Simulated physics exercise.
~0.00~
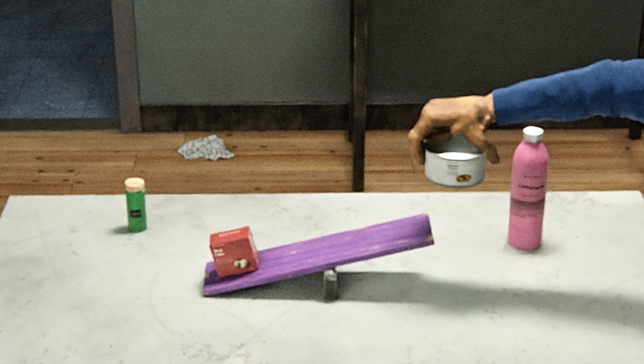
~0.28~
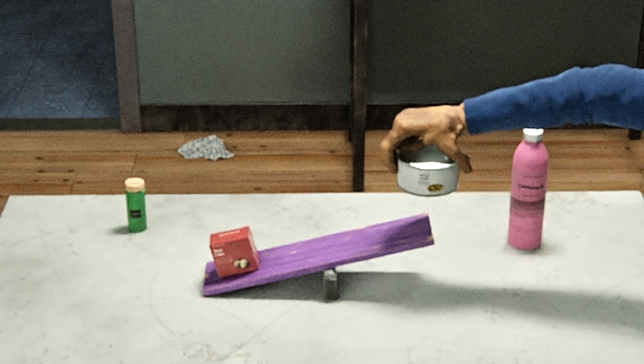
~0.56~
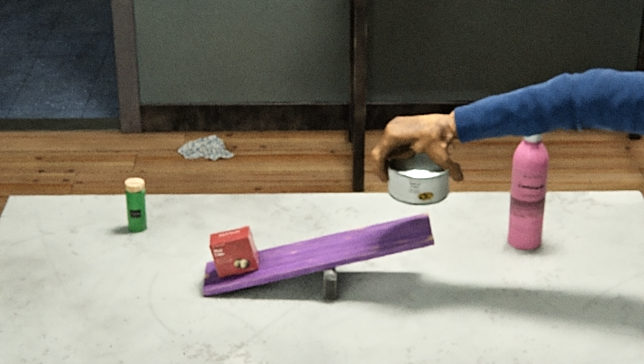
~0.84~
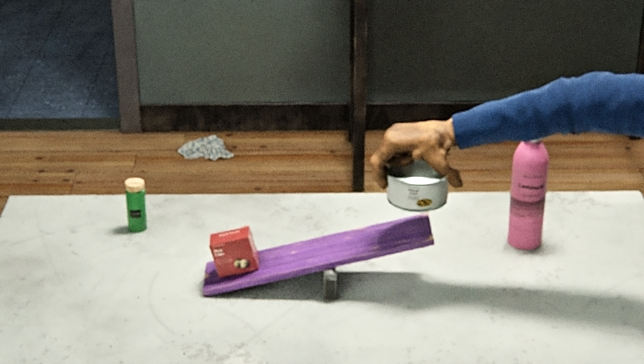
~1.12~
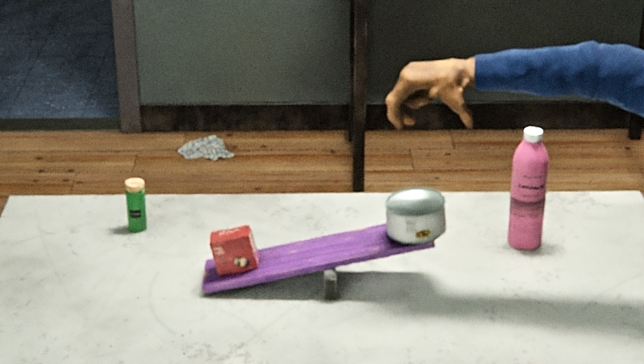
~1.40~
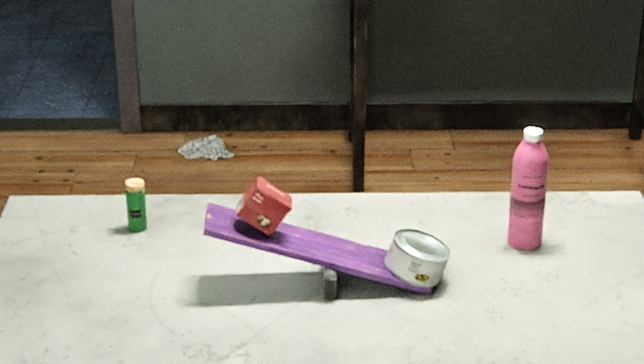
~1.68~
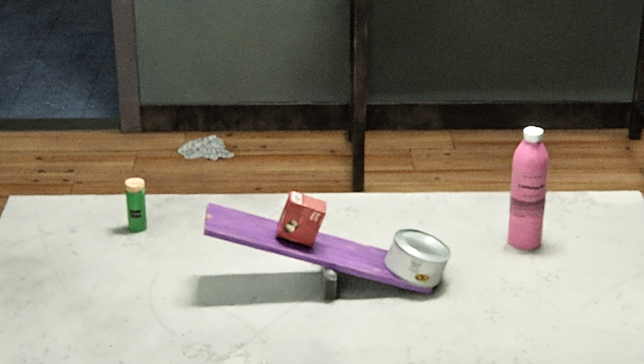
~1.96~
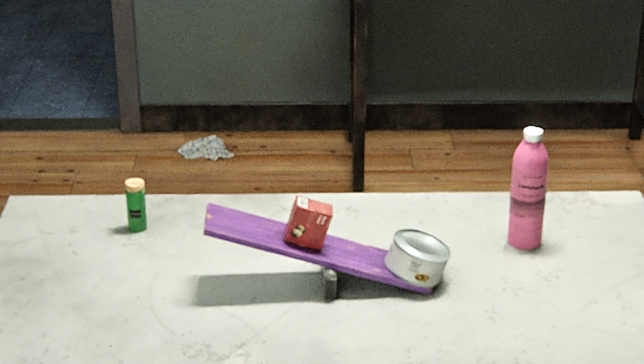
On a pale tabletop, a hand set a white tub on the raised right end of a purple see-saw and let go; that end swung down, and the red packet on the left tumbled toward the middle, ending on its side against the tilted plank.
